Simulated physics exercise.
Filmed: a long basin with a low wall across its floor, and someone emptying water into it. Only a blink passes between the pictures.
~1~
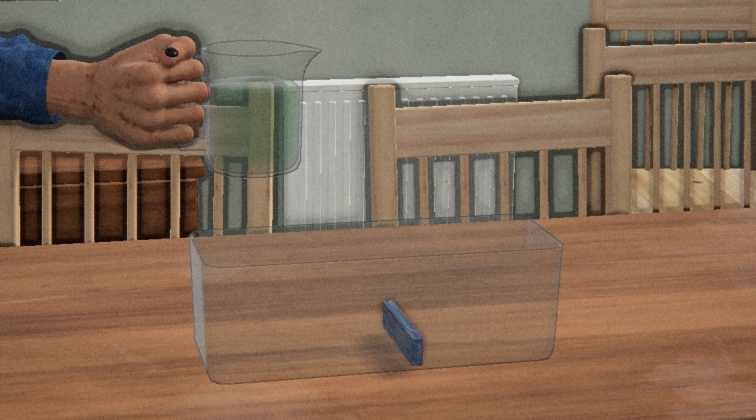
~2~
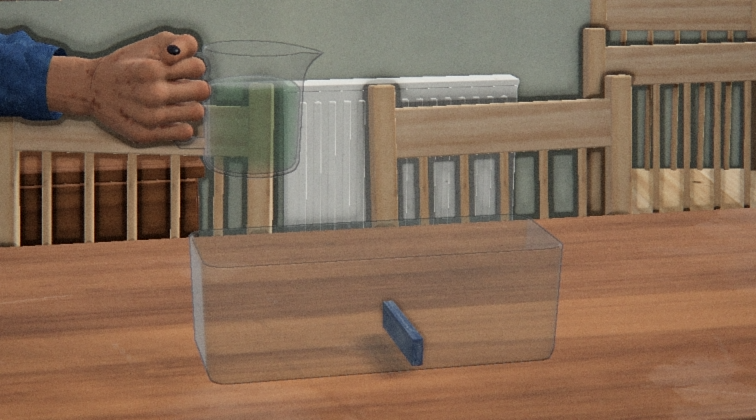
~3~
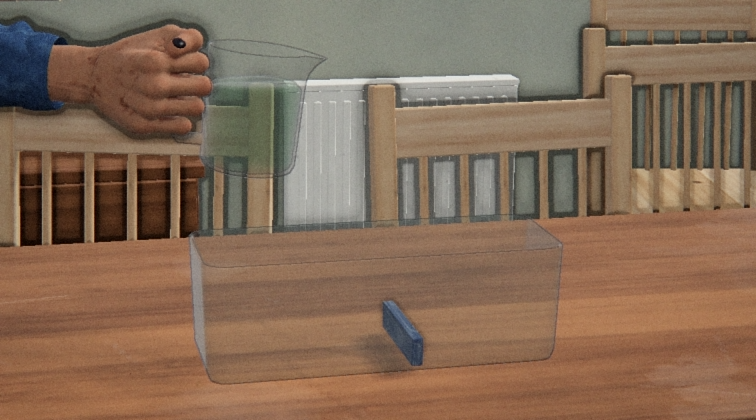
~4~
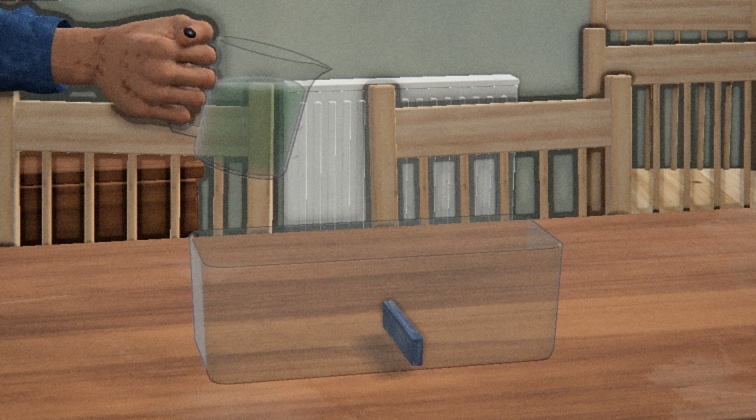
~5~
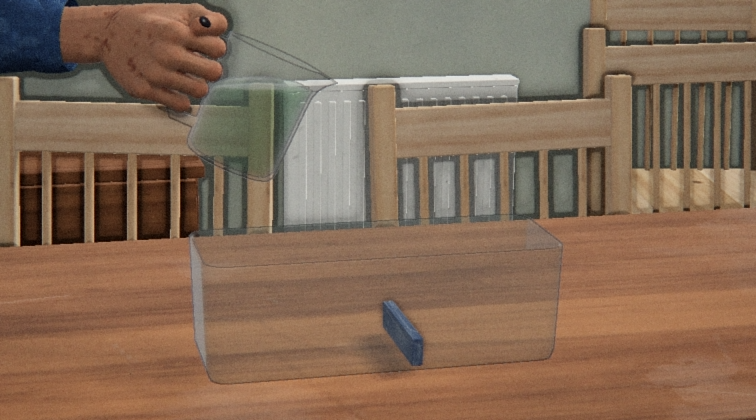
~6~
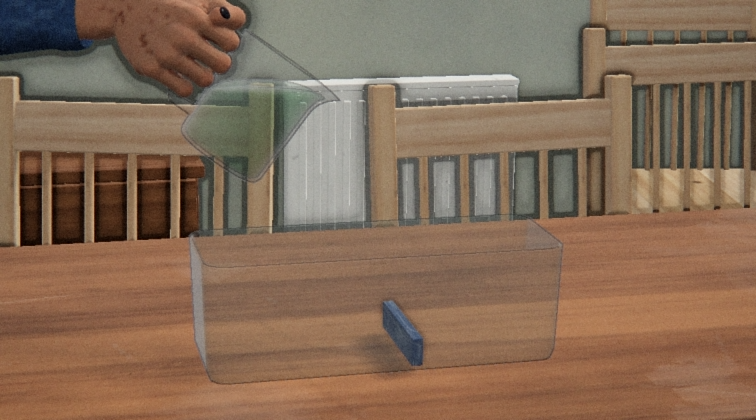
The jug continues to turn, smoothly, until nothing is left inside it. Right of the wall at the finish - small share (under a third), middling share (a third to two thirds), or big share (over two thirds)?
Small.
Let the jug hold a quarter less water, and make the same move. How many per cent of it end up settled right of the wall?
5 in a hundred.
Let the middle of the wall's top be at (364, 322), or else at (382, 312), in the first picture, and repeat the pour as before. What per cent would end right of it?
Case 1: 85 %; case 2: 45 %.
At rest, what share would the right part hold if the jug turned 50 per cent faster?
Around 10 in a hundred.
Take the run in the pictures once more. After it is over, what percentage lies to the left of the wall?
About 85 per cent.
A moment on, the jug is tipped on its side and 67 per cent is still to pour, 10 is left of the wall and 0 right of it.
Next, the jug is tipped right over and 19 per cent is still to pour, 61 is left of the wall and 3 right of it.
Then the jug is tipped right over and 3 per cent is still to pour, 80 is left of the wall and 7 right of it.
Later the jug is tipped right over and 0 per cent is still to pour, 86 is left of the wall and 9 right of it.
At rest 86 per cent lies left of the wall, 9 right of it and 4 outside.
